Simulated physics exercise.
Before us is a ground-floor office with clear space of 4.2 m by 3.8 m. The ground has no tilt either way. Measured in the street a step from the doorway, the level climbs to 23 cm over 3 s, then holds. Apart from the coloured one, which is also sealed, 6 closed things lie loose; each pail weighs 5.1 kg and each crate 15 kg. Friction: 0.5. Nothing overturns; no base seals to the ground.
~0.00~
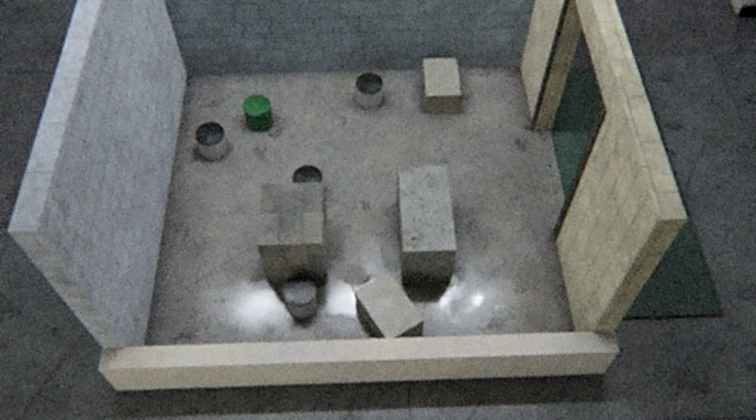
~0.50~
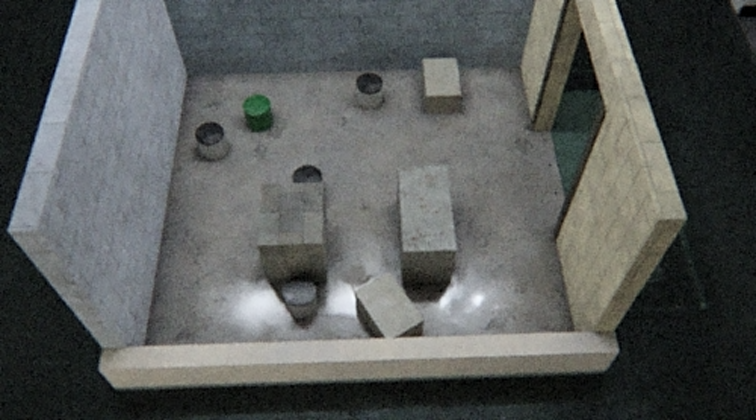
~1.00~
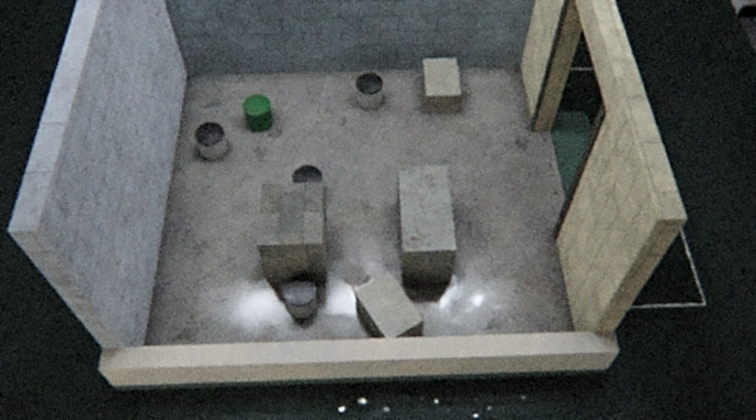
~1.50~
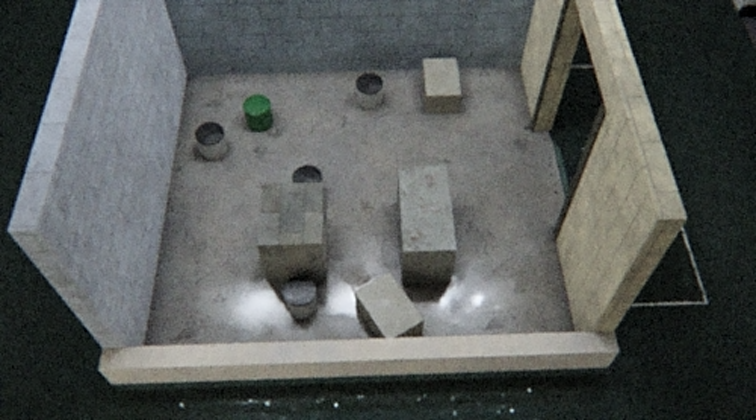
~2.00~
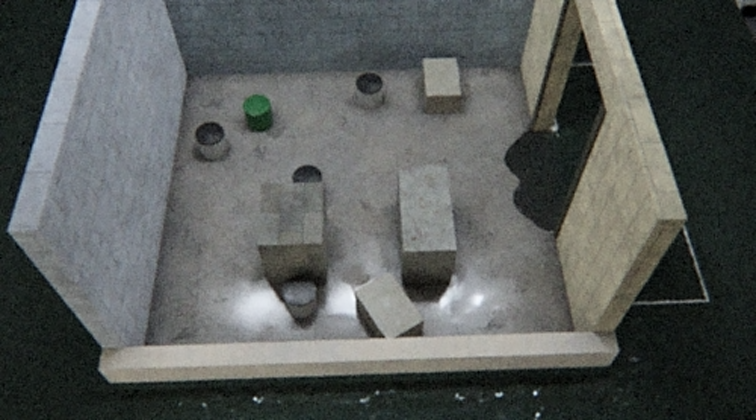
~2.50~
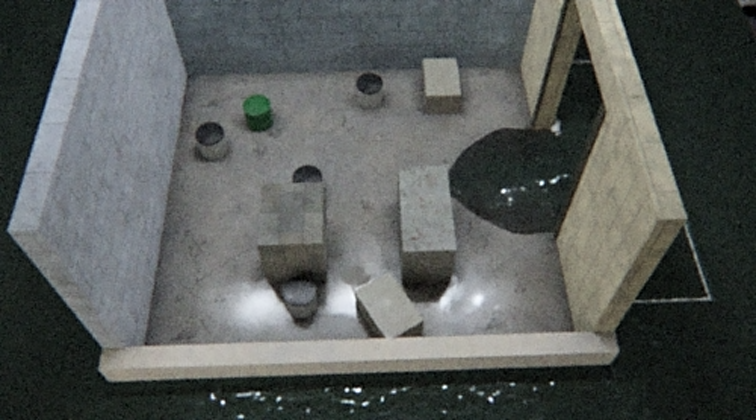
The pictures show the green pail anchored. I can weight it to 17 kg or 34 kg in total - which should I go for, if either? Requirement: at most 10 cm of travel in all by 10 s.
17 kg will do.
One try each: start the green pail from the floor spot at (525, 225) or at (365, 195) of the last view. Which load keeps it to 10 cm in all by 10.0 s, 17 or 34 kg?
For the first spot the lighter suffices, for the second the lighter suffices.
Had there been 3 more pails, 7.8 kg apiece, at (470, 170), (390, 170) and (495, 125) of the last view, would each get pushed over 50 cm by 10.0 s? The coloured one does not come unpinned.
The first comes out above the threshold, the second above the threshold, the third below the threshold.
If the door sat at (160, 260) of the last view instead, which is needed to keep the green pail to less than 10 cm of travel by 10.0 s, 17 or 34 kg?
Well, then the lesser option suffices.
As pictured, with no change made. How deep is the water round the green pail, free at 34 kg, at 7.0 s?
Around 12 cm.
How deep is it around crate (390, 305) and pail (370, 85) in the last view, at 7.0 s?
I'd estimate 4 cm for the first and 7 cm for the second.
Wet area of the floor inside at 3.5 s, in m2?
Some 4.0 m2 of it.
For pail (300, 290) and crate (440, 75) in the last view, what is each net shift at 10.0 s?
Net displacement, in order: 50 cm; 40 cm.
After 3.5 s the green pail would be 0 cm from its start with 17 kg and 0 cm from its start with 34 kg; 0 cm of water round it then.
After 4.5 s the green pail would be 0 cm from its start with 17 kg and 0 cm from its start with 34 kg; 5 cm of water round it then.
After 7.0 s the green pail would be 0 cm from its start with 17 kg and 0 cm from its start with 34 kg; 12 cm of water round it then.
After 10.0 s the green pail would be 0 cm from its start with 17 kg and 0 cm from its start with 34 kg; 13 cm of water round it then.
